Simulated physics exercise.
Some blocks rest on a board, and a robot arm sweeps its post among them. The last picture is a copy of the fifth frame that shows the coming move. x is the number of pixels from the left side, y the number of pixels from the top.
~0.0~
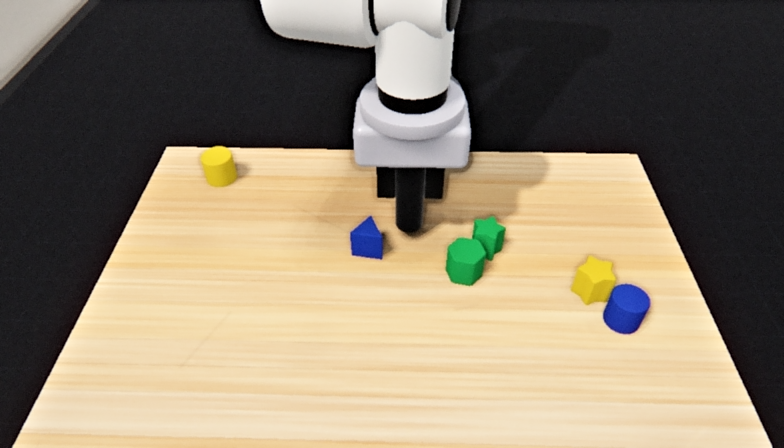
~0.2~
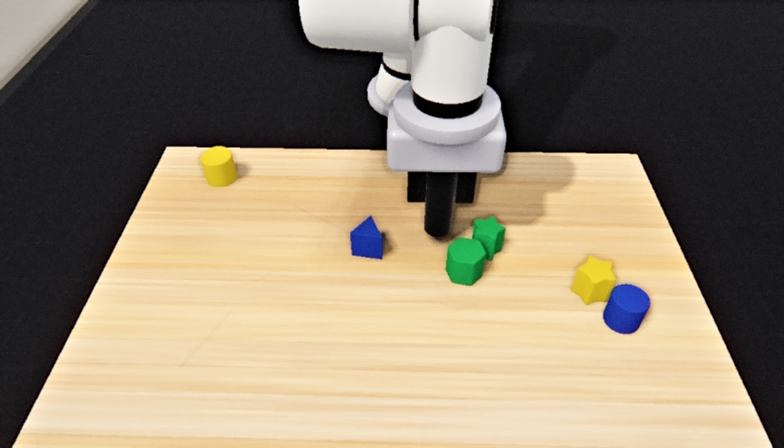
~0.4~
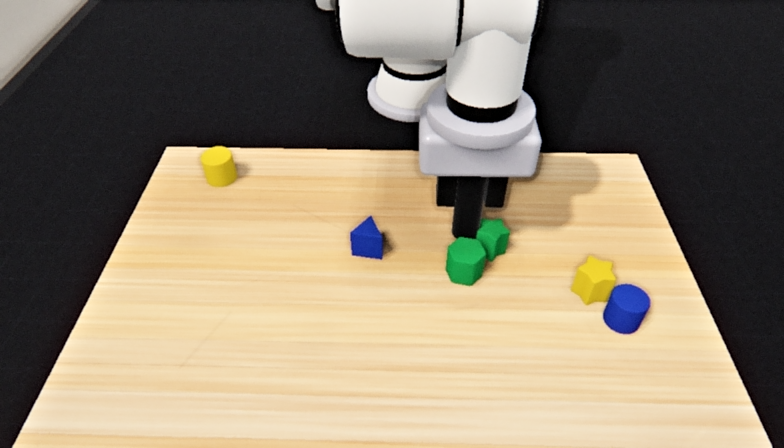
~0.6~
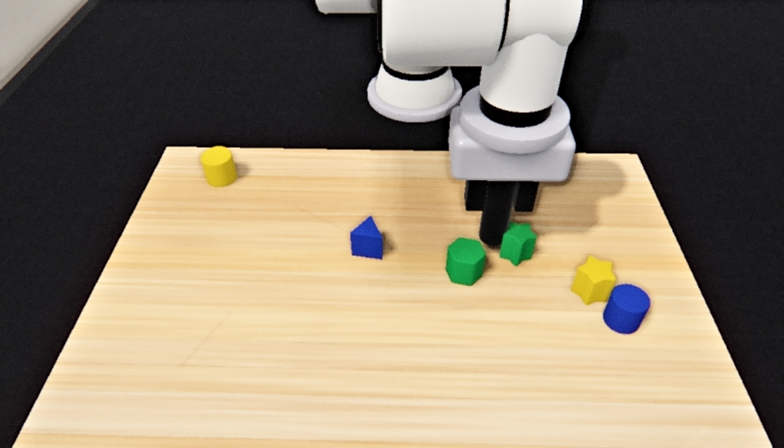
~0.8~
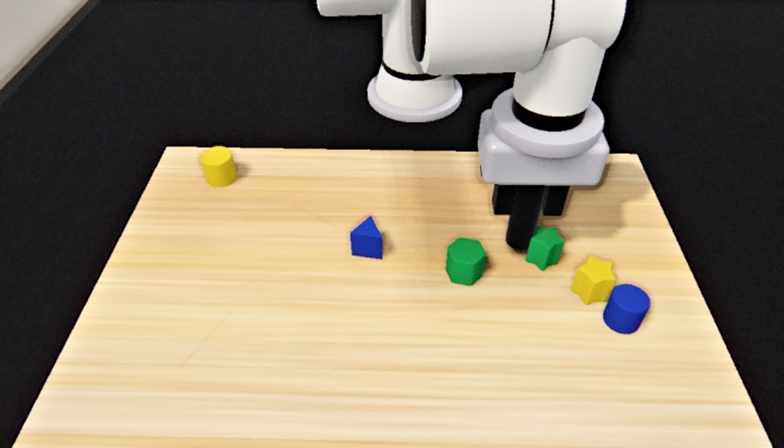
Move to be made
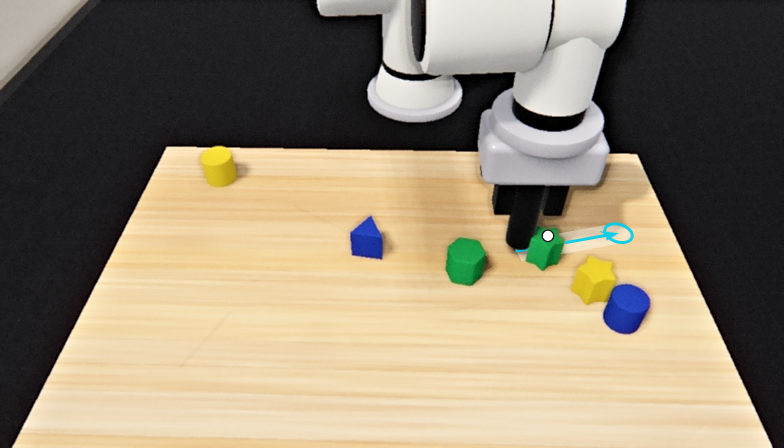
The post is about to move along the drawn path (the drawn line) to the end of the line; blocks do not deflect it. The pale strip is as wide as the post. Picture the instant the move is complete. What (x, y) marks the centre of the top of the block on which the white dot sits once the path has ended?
Final place: (579, 239).
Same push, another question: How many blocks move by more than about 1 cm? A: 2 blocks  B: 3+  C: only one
C (only one)
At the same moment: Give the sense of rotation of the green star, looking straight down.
Viewed from overhead, the green star winds up turned clockwise.
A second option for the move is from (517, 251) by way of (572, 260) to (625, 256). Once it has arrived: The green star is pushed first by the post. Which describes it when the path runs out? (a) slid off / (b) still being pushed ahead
a
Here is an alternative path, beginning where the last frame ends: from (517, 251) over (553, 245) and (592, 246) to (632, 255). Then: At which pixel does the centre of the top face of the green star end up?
It ends at (582, 240).
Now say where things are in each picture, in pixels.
In the first picture, tip of the post at (409, 224), middles of tops, green hexagon at (467, 249), green star at (489, 226).
In the second picture, post at (437, 228), nothing pushed.
In the third picture, post at (465, 232), green star at (493, 227).
In the fourth picture, post at (492, 237), green star at (520, 231).
In the fifth picture, post at (519, 241), green hexagon at (467, 249), green star at (548, 236).
The line goes in a line from (517, 251) to (618, 233); the dot is on the green star.
On the path given first. One third of the way, post at (556, 234); green star at (575, 239), turned 45° clockwise.
Two thirds of the way, post at (589, 229); green star at (579, 239), turned 65° clockwise.
At the end, post at (623, 223); green hexagon unmoved; green star at (579, 239), turned 65° clockwise.
